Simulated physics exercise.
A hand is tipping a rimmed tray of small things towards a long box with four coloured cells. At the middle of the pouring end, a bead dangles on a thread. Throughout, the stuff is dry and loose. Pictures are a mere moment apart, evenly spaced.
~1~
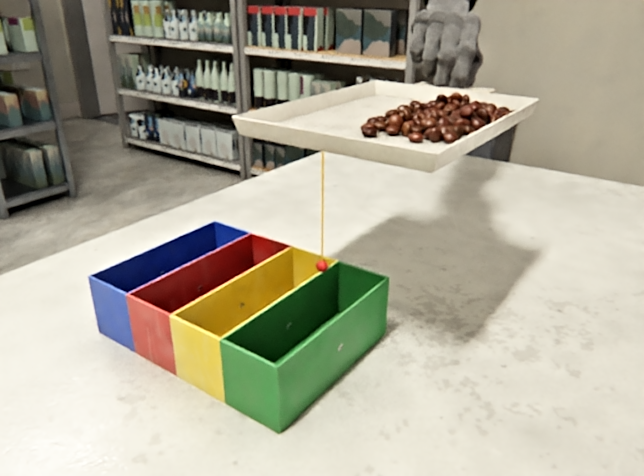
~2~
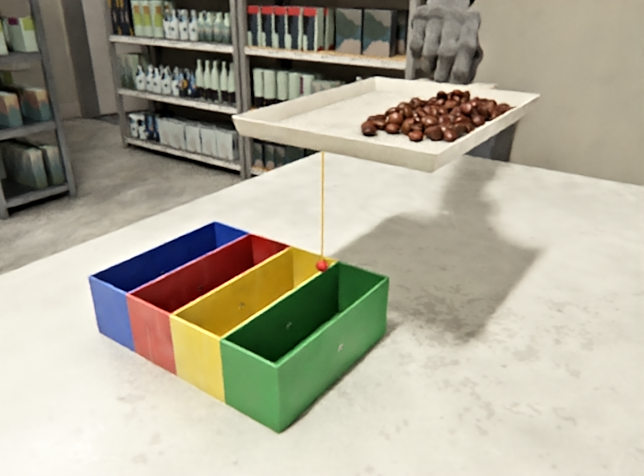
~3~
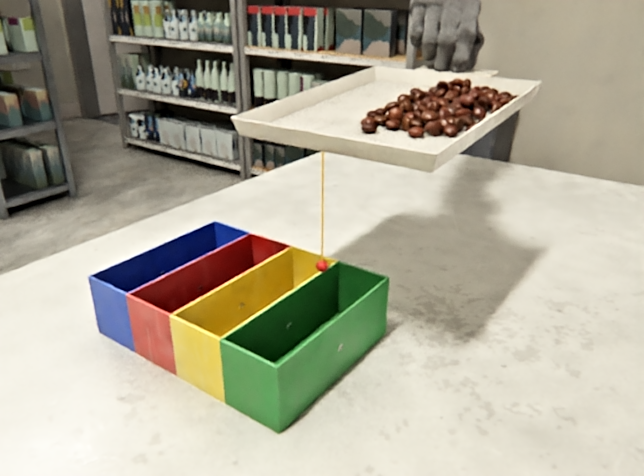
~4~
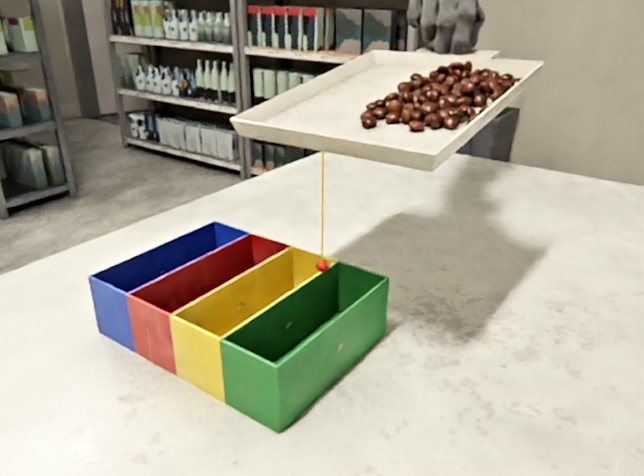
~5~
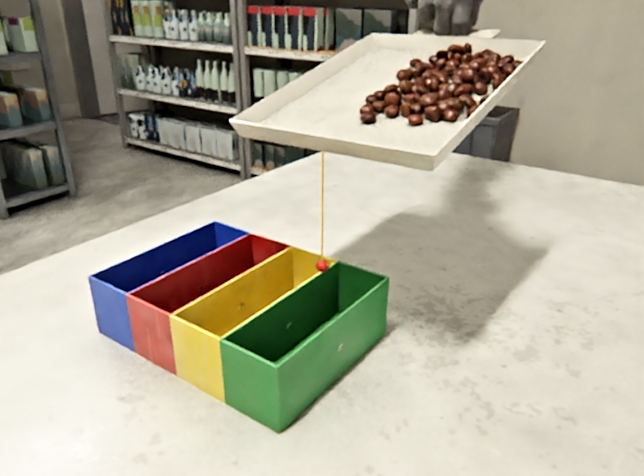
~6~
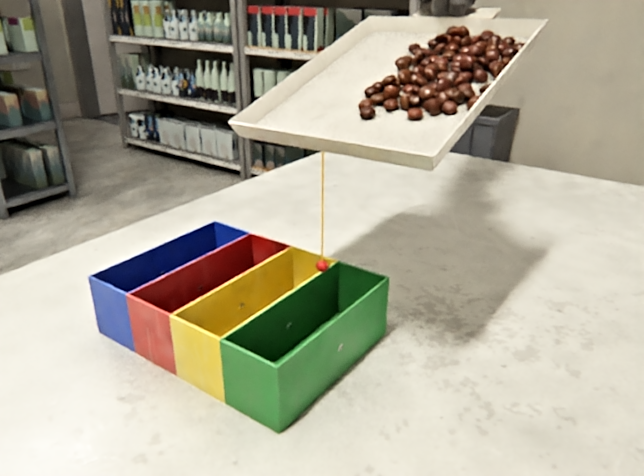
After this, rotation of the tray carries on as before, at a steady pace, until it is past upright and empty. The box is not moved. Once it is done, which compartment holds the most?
The green compartment holds the most.
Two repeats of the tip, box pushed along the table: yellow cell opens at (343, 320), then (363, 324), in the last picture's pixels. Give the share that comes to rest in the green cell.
That makes 10 per cent, followed by 0 per cent.
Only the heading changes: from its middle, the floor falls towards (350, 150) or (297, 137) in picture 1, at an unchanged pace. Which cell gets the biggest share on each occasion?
First try: Green; second try: The cell in red.
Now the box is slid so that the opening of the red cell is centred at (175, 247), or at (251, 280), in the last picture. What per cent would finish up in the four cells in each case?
In order: 30 per cent and 90 per cent.
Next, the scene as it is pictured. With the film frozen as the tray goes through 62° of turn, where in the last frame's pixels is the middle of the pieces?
I'd mark it close to (343, 141).
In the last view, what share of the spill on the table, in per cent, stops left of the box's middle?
10 per cent, roughly.
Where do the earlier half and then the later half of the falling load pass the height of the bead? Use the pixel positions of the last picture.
(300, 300), then (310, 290).
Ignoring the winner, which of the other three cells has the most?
Ranked second: That yellow cell.
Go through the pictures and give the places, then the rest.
The first frame shows corners of the pouring end (239, 116) and (434, 151), level; middle of the load (443, 116), flat chocolate drops; bead on its thread (322, 266); blue cell (112, 308); red cell (152, 329); yellow cell (198, 353); green cell (250, 380).
The second frame shows corners of the pouring end (239, 116) and (434, 151), level; middle of the load (443, 114).
The third frame shows corners of the pouring end (238, 117) and (433, 151), tipped barely, level across its low end; middle of the load (444, 106).
The fourth frame shows corners of the pouring end (237, 118) and (432, 151), tipped a little, level across its low end; middle of the load (444, 93).
The fifth frame shows corners of the pouring end (236, 119) and (431, 151), tipped a little, level across its low end; middle of the load (444, 81).
The sixth frame shows corners of the pouring end (235, 120) and (430, 151), tipped clearly, level across its low end; middle of the load (443, 69); blue cell (112, 308); red cell (152, 329); yellow cell (198, 353); green cell (250, 380).
Just after the last frame, tray tipped steeply; the larger part on the tray; just a few in the green cell; roughly a quarter falling or outside the box.
A moment on, tray tipped past a quarter turn; roughly a quarter on the tray; roughly a quarter in the green cell; about a tenth in the yellow cell; about a tenth in the red cell; just a few in the blue cell; roughly a third falling or outside the box.
Further on, tray tipped past a quarter turn; roughly a third in the green cell; roughly a quarter in the yellow cell; about a tenth in the red cell; just a few in the blue cell; roughly a third falling or outside the box.
When it is over, tray tipped past a quarter turn; roughly a third in the green cell; roughly a quarter in the yellow cell; about a tenth in the red cell; just a few in the blue cell; roughly a third outside the box.
